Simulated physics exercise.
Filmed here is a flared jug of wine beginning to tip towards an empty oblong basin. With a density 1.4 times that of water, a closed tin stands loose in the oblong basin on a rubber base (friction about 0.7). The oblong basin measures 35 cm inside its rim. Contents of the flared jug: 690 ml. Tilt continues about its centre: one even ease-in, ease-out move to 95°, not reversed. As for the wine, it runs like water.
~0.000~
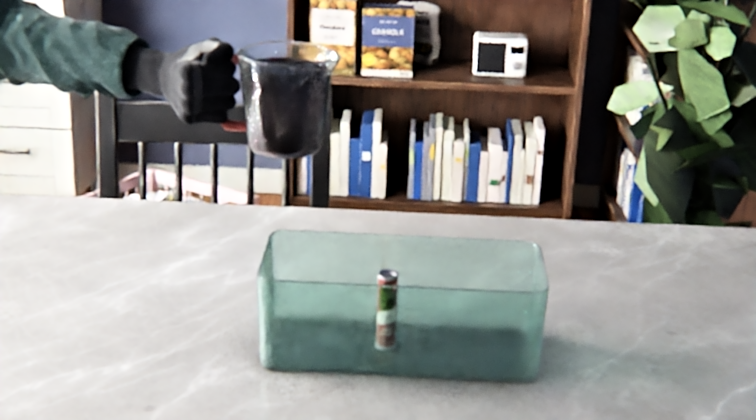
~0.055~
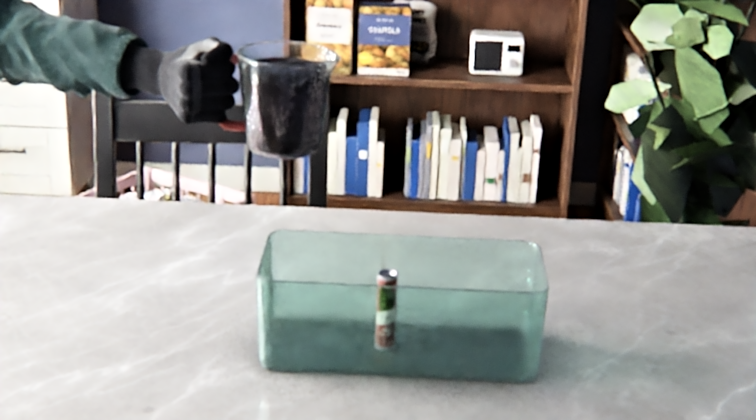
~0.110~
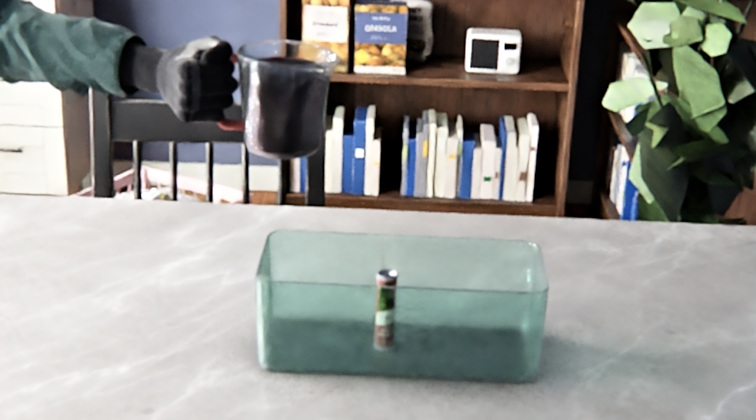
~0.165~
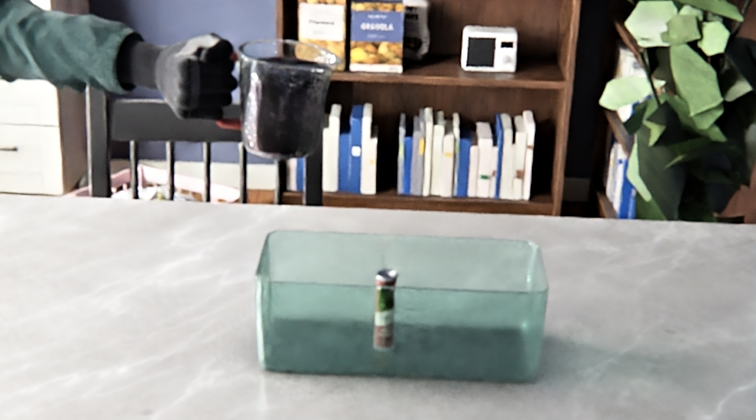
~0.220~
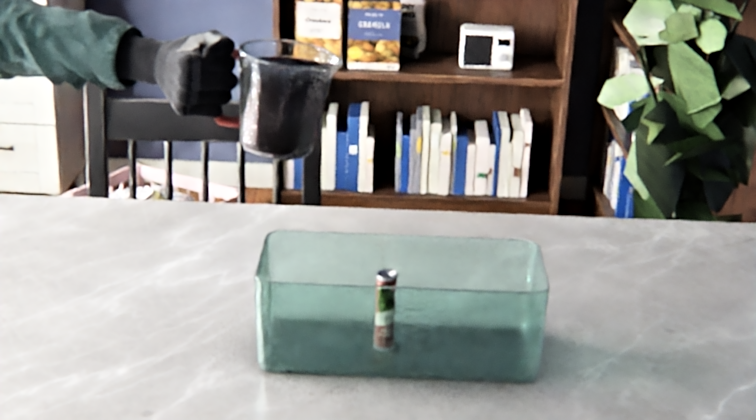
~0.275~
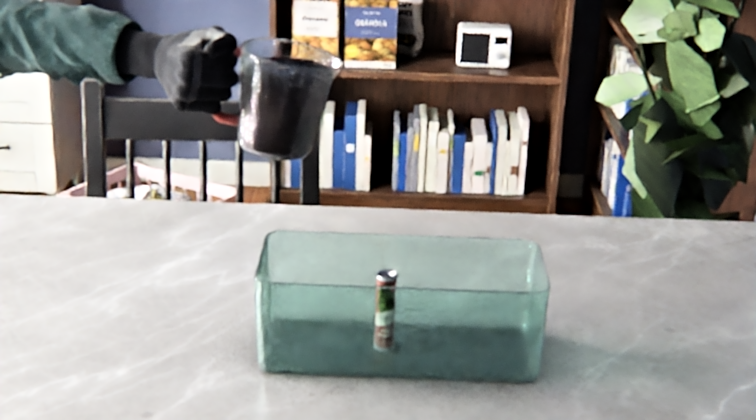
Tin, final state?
Most probably it will stay balanced.
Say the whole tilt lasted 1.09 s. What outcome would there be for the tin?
The tin would stay balanced.
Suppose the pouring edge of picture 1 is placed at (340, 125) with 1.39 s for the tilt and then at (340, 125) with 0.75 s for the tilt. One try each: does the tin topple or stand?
First it tips over; then it tips over.
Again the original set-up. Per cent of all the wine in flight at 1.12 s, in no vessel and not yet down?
Some 24 per cent.
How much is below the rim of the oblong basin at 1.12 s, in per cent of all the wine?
About 38 per cent.
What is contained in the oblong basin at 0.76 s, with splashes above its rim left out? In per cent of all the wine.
I'd put it near 2 percent.
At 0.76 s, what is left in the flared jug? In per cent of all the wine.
Close to 84 percent of the liquid remains at that time.
Then, 0.76 s in, the tilt is 54° and 84 per cent is still to pour; the tin stands where it began.
Then, 1.12 s in, the tilt is 86° and 36 per cent is still to pour; the tin stands where it began.
Then, 1.49 s in, the tilt is 95° and 5 per cent is still to pour; the tin stands where it began.
Then, 1.89 s in, the tilt is 95° and 0 per cent is still to pour; the tin stands where it began.
Finally, the tin stands where it began.
